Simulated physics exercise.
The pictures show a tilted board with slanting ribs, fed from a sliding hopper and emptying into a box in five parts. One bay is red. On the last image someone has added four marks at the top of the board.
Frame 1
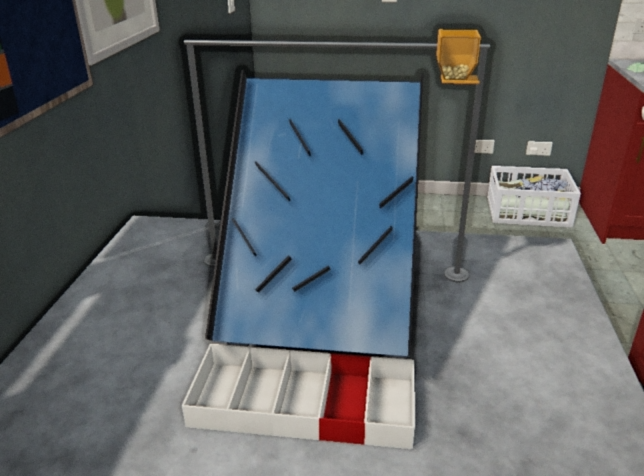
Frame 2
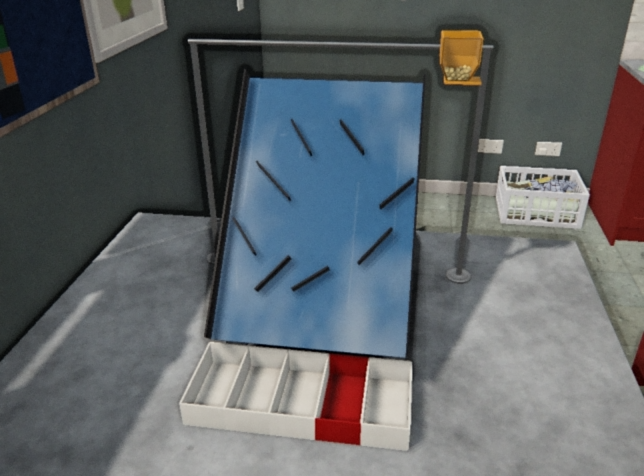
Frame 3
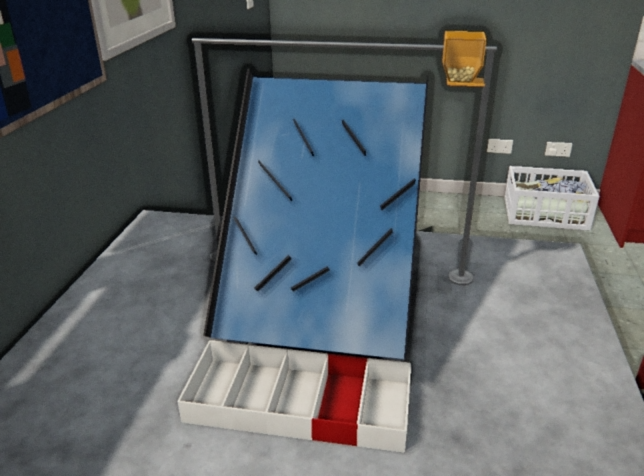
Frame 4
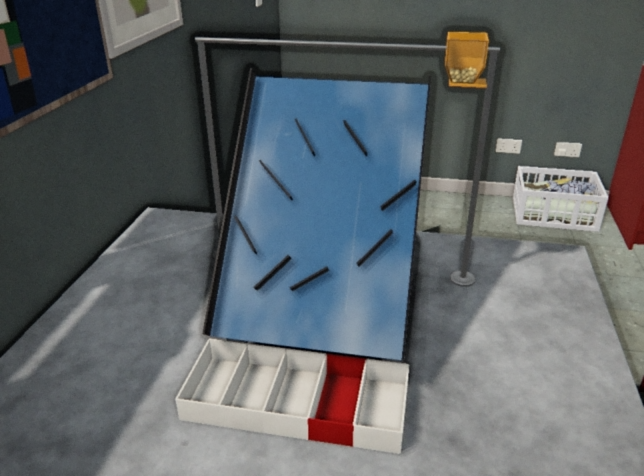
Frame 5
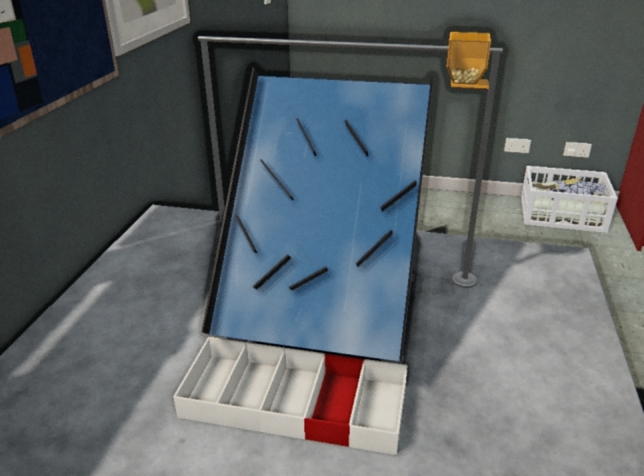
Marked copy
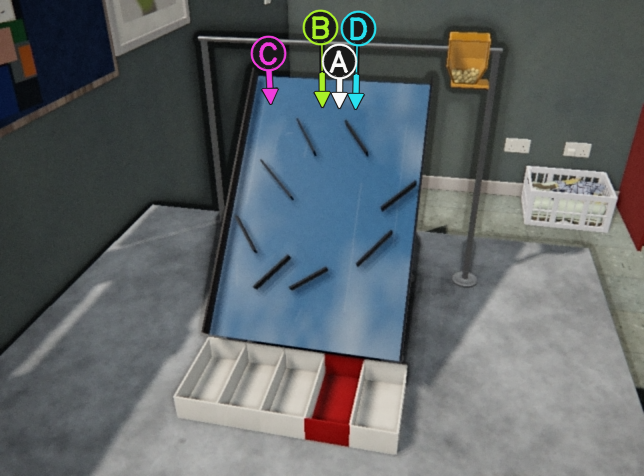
Only the camera moves, drifting slightly around a grey floor in a dark-walled room, seen from the front and a little above. A tilted blue board with slanting black ribs stands beneath a metal rail carrying an orange hopper of small pale pieces at right, above a white five-part box with one red bay. The view shifts gently, sliding the white basket behind rightward, while the hopper and board stay still.
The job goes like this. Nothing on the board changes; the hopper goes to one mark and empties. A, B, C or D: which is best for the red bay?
Best: B.
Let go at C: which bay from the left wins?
The first.
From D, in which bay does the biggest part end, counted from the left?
It is the third one.
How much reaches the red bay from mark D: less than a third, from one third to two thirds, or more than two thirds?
Mark D gives less than a third.
On the marked copy, mark A meets the board at (339, 102); mark B meets the board at (322, 101); mark C meets the board at (270, 98); mark D meets the board at (355, 103).
With A, about a quarter in the red bay, most in other bays, a stray few outside the box.
With B, about half in the red bay, about a third in other bays, a small part outside the box.
With C, a small part in the red bay, most in other bays, a small part outside the box.
With D, about a quarter in the red bay, about two thirds in other bays, a small part outside the box.
